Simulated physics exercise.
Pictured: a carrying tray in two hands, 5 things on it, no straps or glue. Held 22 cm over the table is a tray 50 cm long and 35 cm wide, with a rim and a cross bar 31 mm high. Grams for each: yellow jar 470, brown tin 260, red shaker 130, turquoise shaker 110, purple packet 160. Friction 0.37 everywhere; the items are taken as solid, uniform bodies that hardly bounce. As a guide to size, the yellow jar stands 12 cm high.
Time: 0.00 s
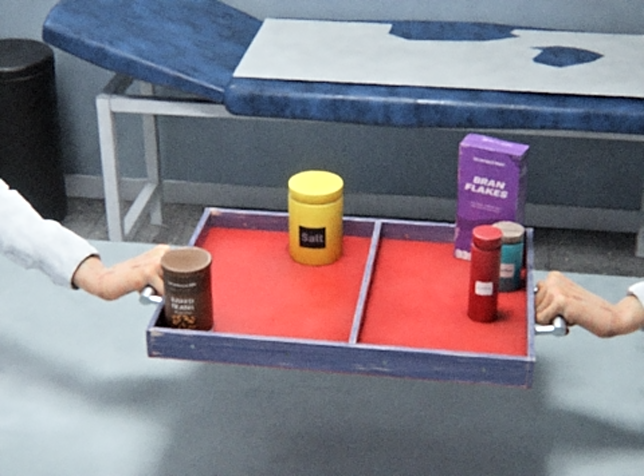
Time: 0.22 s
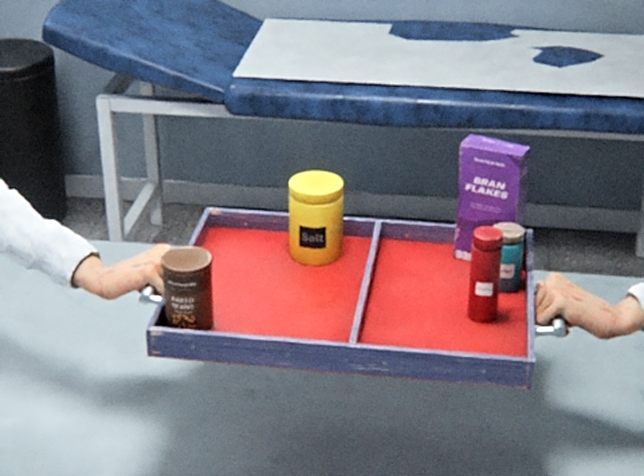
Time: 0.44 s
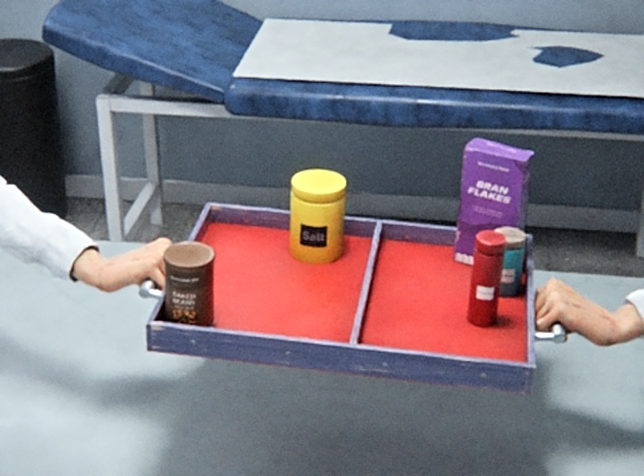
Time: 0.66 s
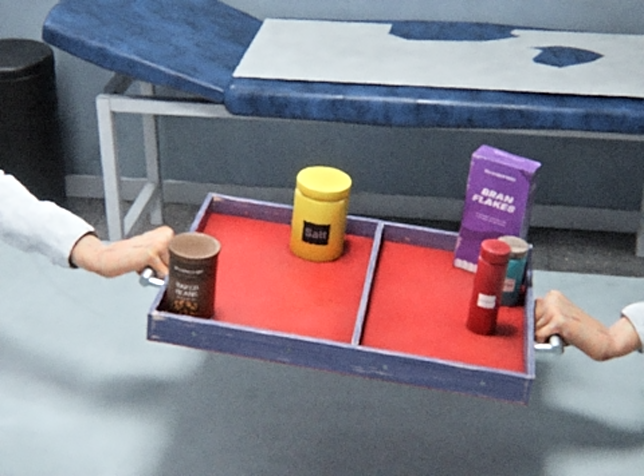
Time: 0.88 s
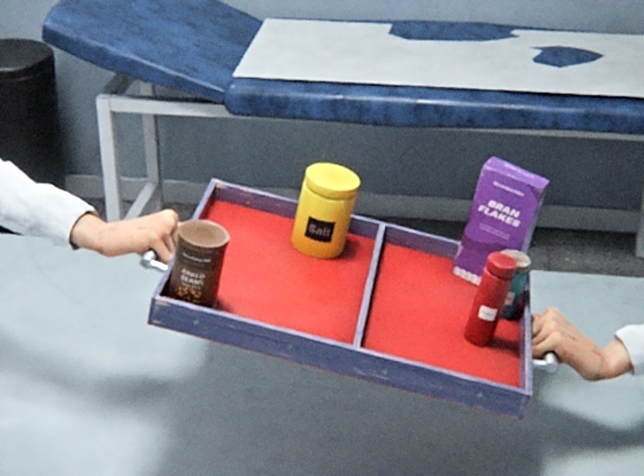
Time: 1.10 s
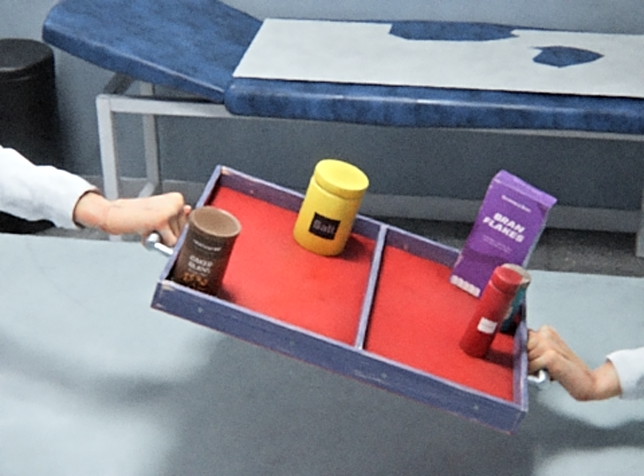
Over a table, two hands tilt a tray of containers steadily down to the right.
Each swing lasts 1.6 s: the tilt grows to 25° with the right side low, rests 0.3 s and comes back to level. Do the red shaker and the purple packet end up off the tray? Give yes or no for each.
Red shaker - yes, purple packet - no.
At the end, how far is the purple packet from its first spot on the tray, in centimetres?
It ends up around 1 cm from its start.
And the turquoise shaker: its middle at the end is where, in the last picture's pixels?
Its middle comes to rest around (512, 257).
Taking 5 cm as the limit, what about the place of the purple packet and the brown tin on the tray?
Here the purple packet is left in place, and the brown tin moves off.
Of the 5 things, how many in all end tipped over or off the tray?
1.
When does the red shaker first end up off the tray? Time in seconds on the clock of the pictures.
Around 1.5 s on the clock.
After 1.60 s, tray at 25°, right edge down; red shaker now off the tray; brown tin slid 3 cm; yellow jar slid 3 cm.
After 2.30 s, tray at 23°, right edge down; brown tin slid 19 cm; yellow jar slid 5 cm.
At rest (4.1 s), off the tray, red shaker; not toppled but over 5 cm from the start, brown tin; the other 3 in place, give or take 5 cm. In the last view, red shaker near (600, 444), purple packet near (496, 203).
